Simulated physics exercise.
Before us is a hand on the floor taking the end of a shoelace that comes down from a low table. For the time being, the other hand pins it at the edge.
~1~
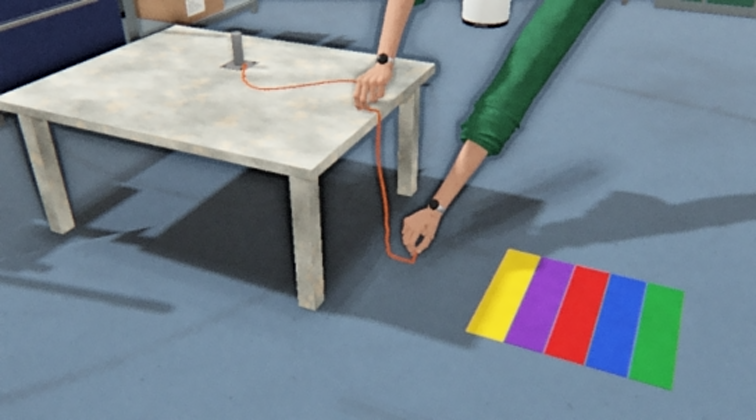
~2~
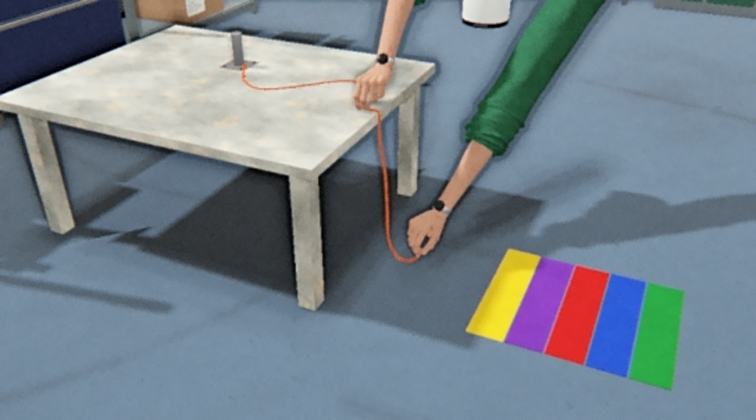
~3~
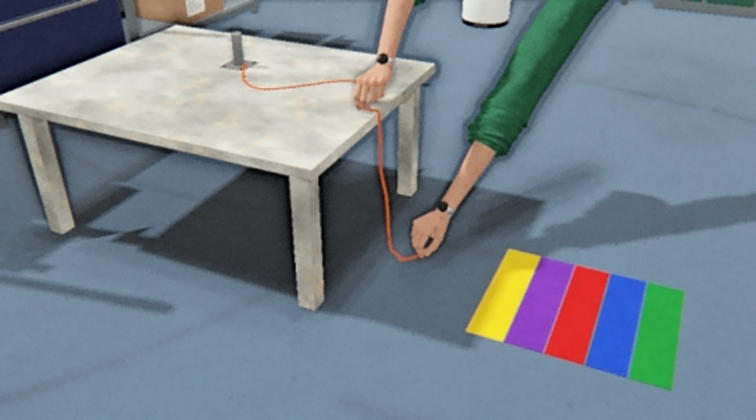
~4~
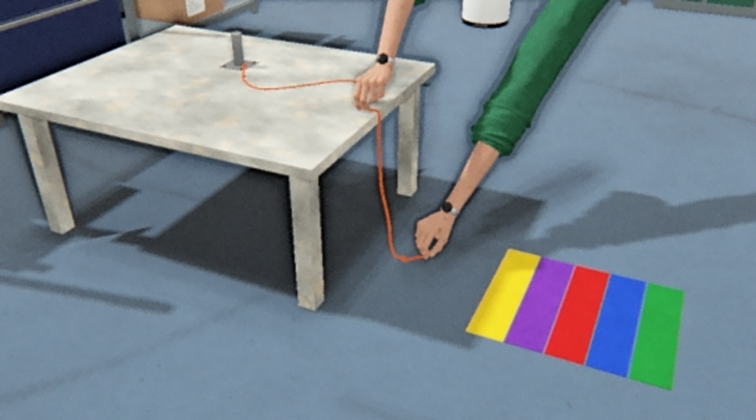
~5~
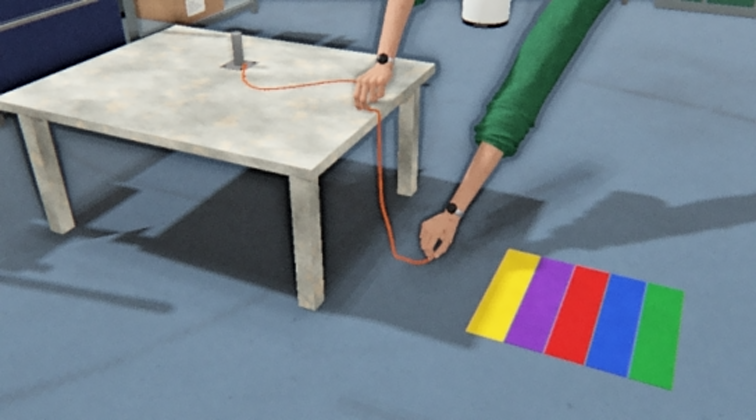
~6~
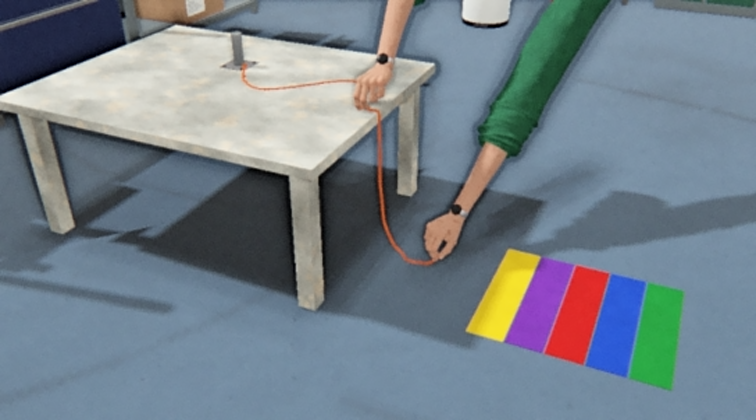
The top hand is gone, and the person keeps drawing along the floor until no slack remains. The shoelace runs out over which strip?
The blue one.
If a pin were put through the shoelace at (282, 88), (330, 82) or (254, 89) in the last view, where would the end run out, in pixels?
Taking the tries in turn: (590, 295), (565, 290) and (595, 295).
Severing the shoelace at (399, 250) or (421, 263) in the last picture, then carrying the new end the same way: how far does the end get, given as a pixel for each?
About (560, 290), then (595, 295).
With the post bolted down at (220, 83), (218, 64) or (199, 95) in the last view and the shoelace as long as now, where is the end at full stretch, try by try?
Roughly (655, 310), then (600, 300), then (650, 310).
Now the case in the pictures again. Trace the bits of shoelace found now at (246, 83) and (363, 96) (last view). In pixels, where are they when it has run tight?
First: (284, 76). Second: (414, 128).
Soon after, end near (552, 286); over purple.
After that, end near (599, 298); over red.
At the stop, end near (629, 306); over blue. It halts on the blue strip.
